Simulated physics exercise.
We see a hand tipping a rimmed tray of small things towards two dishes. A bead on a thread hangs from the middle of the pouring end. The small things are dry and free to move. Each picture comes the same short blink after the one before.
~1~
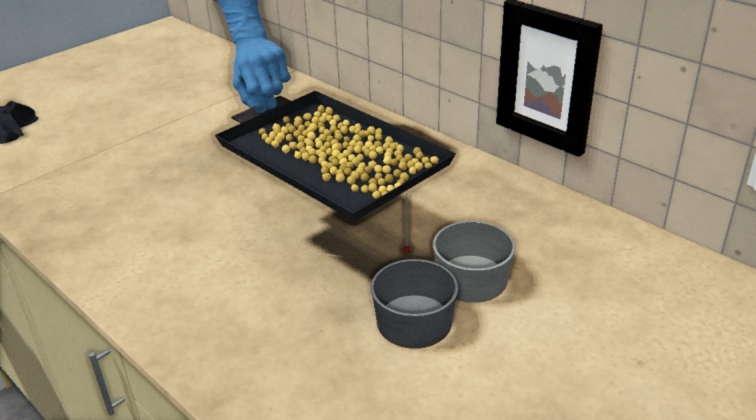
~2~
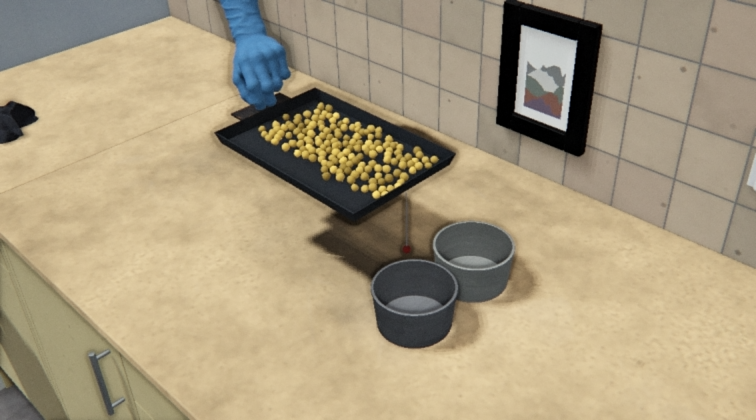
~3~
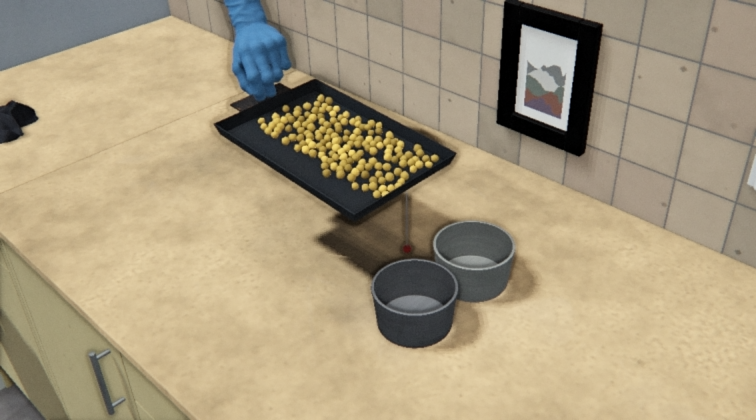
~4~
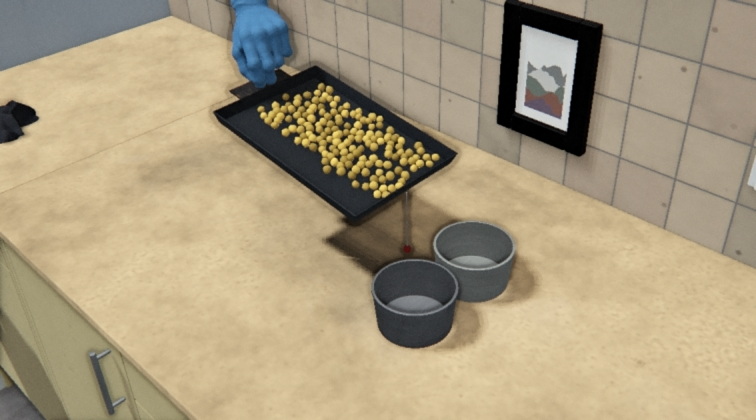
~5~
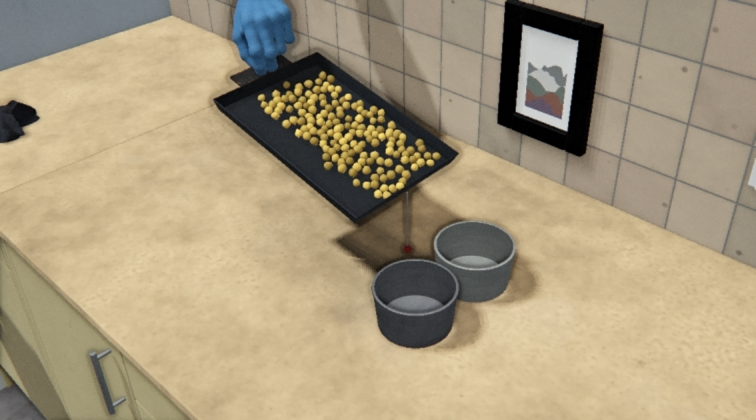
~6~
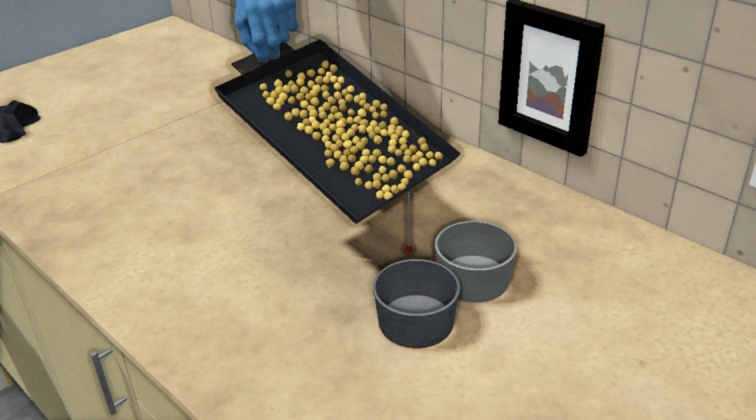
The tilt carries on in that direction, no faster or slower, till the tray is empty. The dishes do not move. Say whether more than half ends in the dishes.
Together they catch more than half.
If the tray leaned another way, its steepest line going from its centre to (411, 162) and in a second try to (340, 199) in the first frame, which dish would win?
The first try: The right dish. The second: The left one.
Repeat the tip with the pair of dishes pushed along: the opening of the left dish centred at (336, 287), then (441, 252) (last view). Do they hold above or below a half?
At the first place the smaller part, at the second the smaller part.
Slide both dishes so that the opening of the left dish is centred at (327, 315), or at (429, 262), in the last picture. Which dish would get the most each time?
First right, then the left-hand dish.
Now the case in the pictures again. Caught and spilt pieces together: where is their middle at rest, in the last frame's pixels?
At about (420, 324).
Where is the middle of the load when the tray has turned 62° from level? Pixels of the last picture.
Near (391, 171).
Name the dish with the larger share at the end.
Fuller: The left one.
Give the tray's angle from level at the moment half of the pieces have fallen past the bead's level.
Near 105 degrees.
Soon, tray tipped steeply; nearly all on the tray; a stray few in the left dish; a stray few in the air.
A while on, tray tipped past a quarter turn; about half on the tray; a small part in the left dish; a small part outside both; about a third in the air.
Towards the end, tray tipped past a quarter turn; about half in the left dish; a small part in the right dish; about a third outside both.
Finally, tray tipped past a quarter turn; about half in the left dish; a small part in the right dish; about a third outside both.
